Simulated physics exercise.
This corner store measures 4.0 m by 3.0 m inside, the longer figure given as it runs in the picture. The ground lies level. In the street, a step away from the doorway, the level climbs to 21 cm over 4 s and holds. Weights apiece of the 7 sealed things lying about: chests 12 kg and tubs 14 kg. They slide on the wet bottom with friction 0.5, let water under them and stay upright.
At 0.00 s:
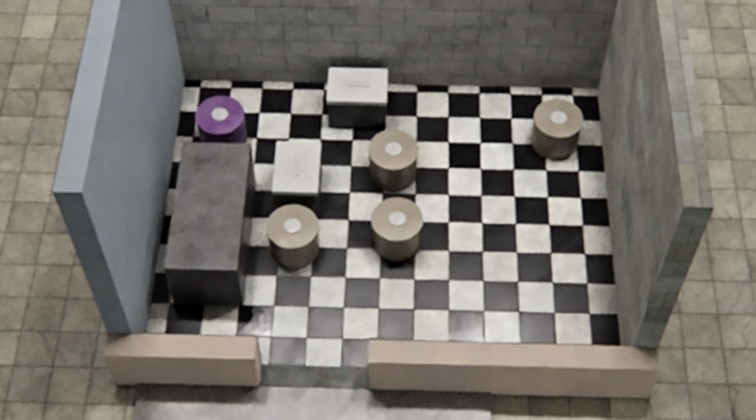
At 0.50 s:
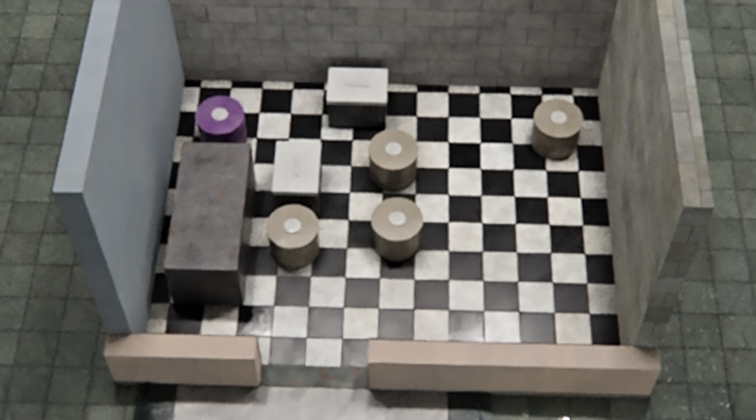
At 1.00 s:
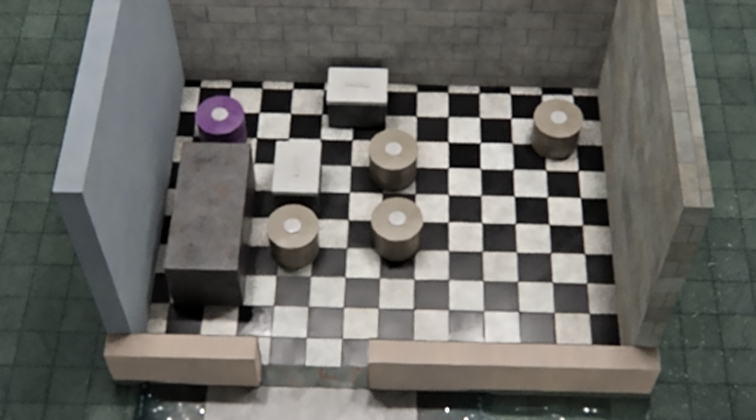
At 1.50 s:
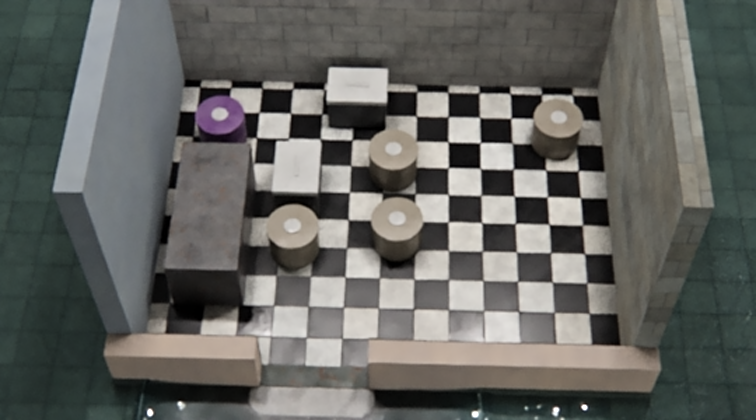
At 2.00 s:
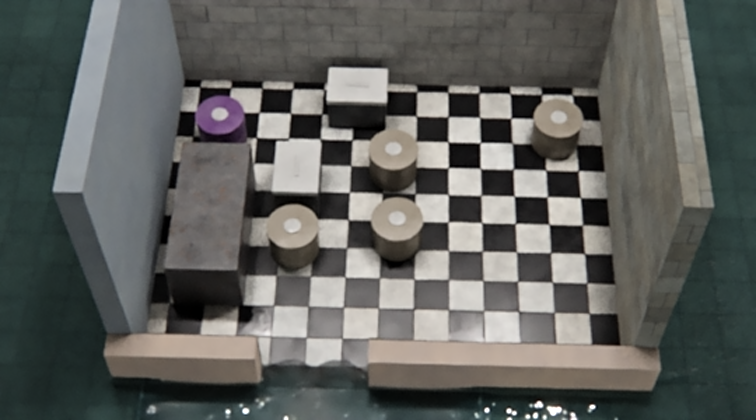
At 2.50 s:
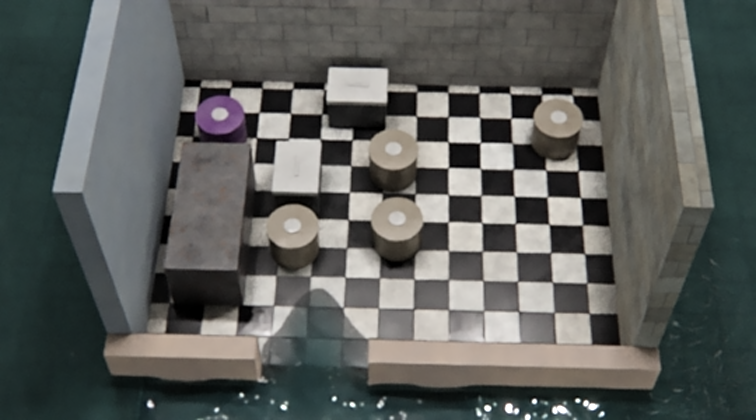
Dark water spreading over the paving around a small walled room, then creeping through the doorway as the furnishings stay still.
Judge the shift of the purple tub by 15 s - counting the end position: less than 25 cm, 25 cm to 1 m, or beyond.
Purple tub slides a little.
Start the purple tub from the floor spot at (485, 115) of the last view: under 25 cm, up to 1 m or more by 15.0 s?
It travels far.
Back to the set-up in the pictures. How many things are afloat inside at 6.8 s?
2 of them.
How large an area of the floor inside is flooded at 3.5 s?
Some 2.0 m2.
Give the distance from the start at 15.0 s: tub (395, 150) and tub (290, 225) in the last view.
In that order: 250 cm, 140 cm.
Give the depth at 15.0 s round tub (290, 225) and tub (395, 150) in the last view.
About 14 and 16 cm.
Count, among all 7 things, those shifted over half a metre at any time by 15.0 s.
That makes 7.
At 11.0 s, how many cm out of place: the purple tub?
About 30 cm.
After 3.5 s the purple tub is near (220, 115), 0.0 m from its start, aground; 0 afloat.
After 6.8 s the purple tub is near (220, 115), 0.0 m from its start, aground; 2 afloat.
After 11.0 s the purple tub is near (215, 136), 0.3 m from its start, afloat; 6 afloat.
After 15.0 s the purple tub is near (290, 76), 0.8 m from its start, afloat; 7 afloat.
